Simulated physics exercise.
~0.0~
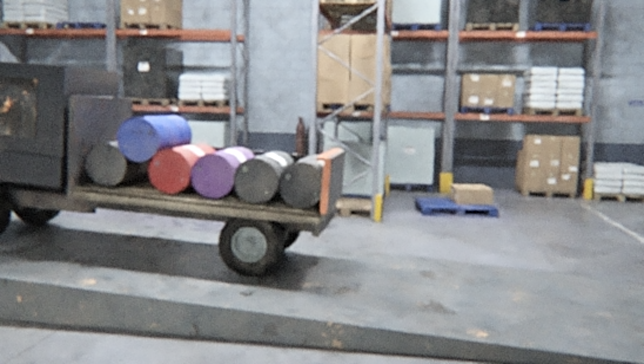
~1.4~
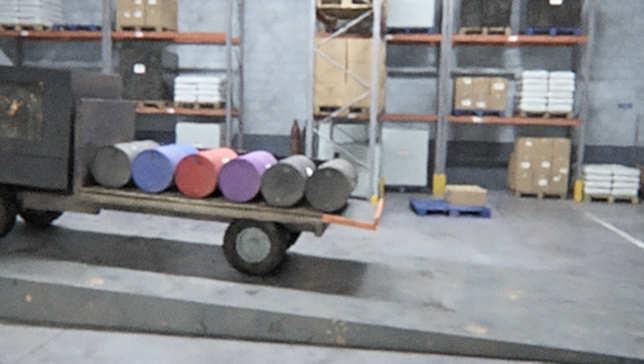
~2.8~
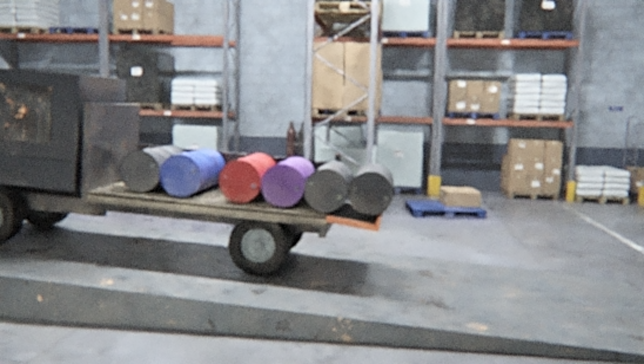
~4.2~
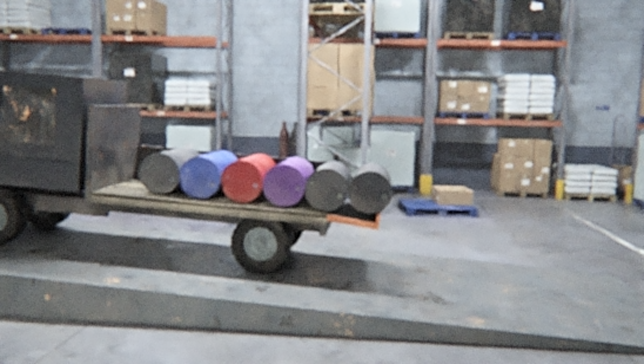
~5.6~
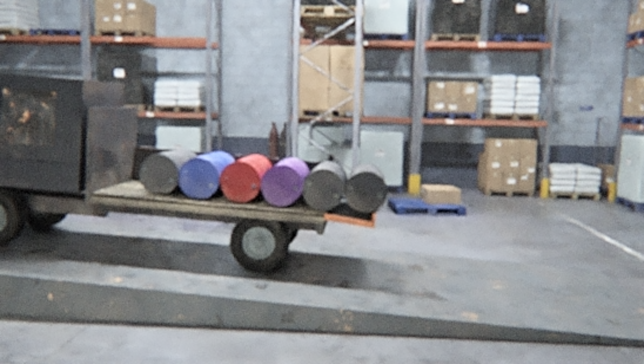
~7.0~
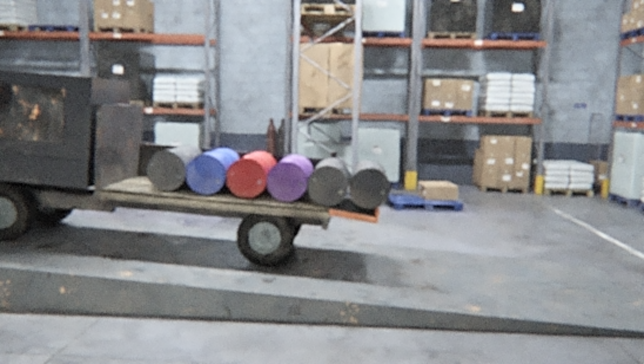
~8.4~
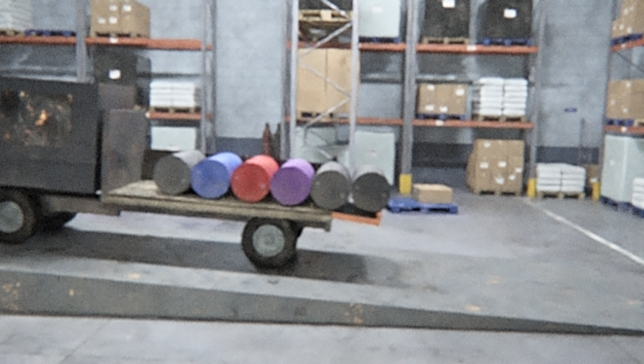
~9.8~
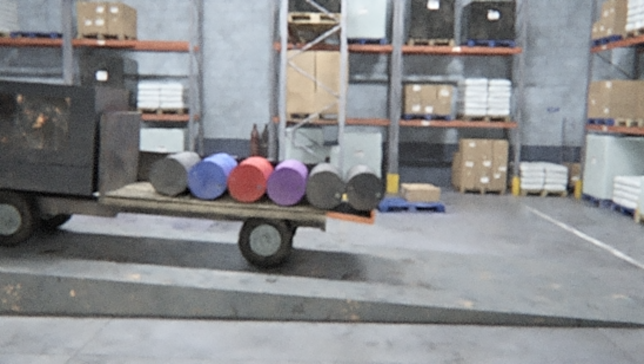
Drums on a truck bed roll right as the tailgate drops, then settle without falling off.
